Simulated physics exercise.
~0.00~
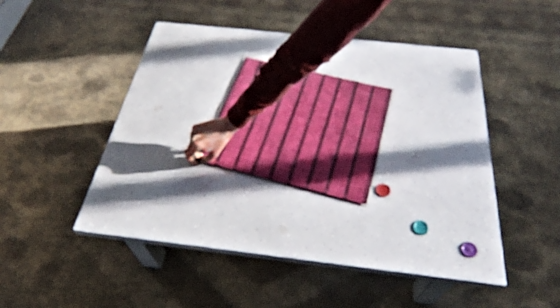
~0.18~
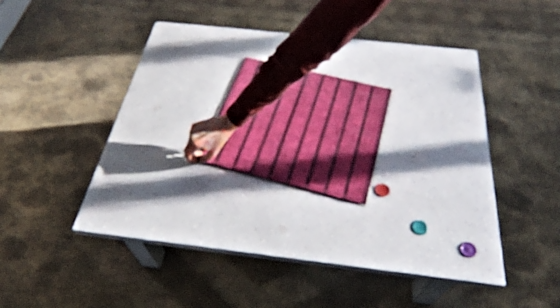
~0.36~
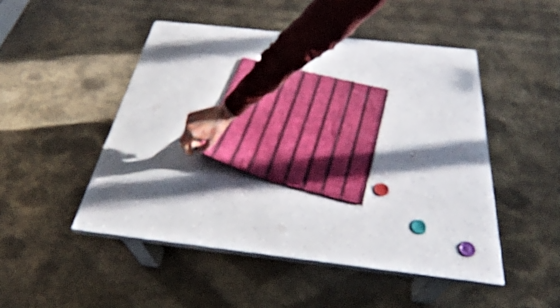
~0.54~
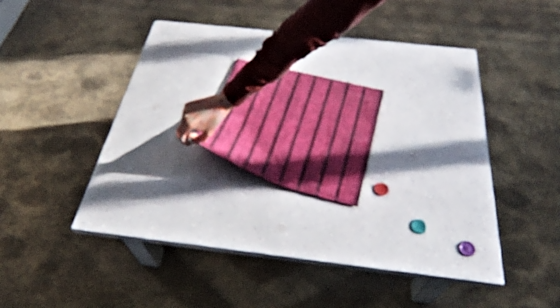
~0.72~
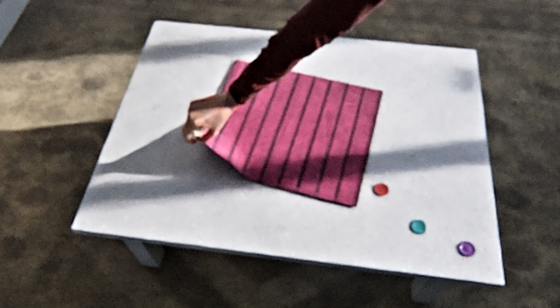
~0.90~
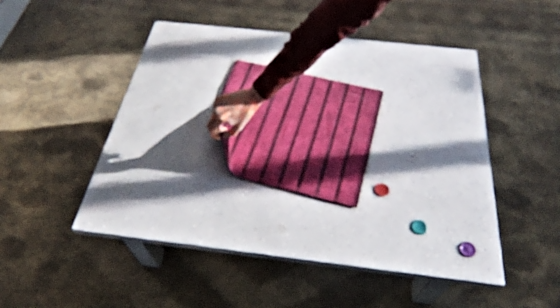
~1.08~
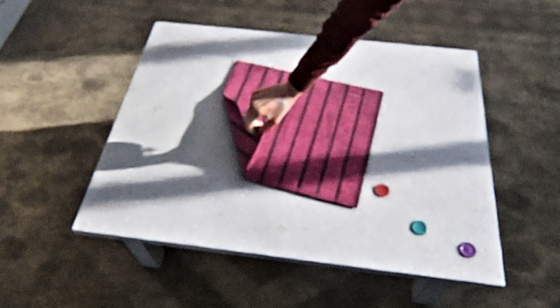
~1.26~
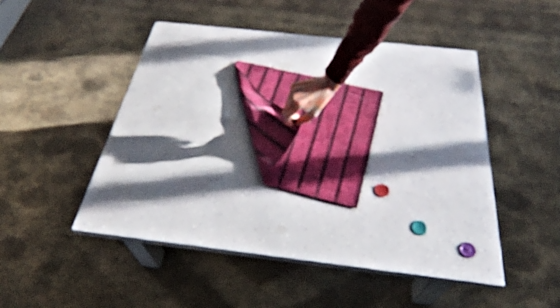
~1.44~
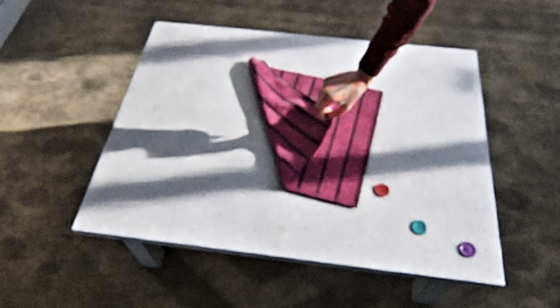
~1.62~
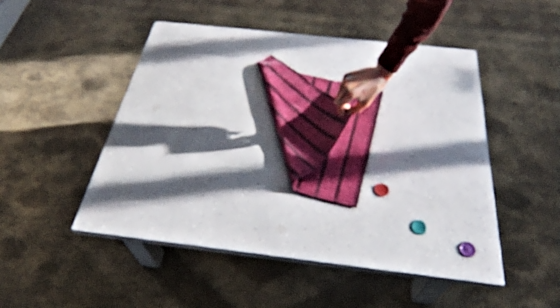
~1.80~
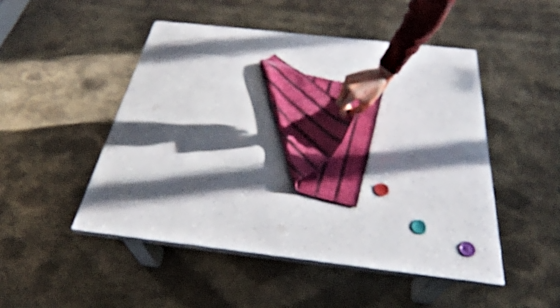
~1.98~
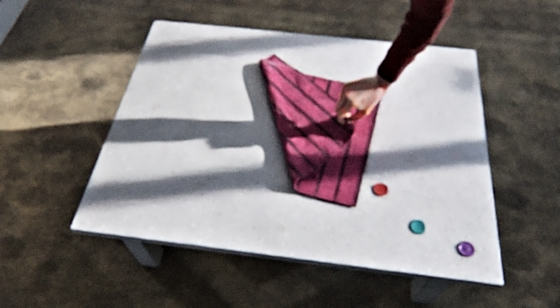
A striped pink tea towel lay on a white table until a hand gripped its left corner, lifted it and folded it over to the right, pressing it down near the right edge, while the red, teal and purple discs beside it stayed uncovered.
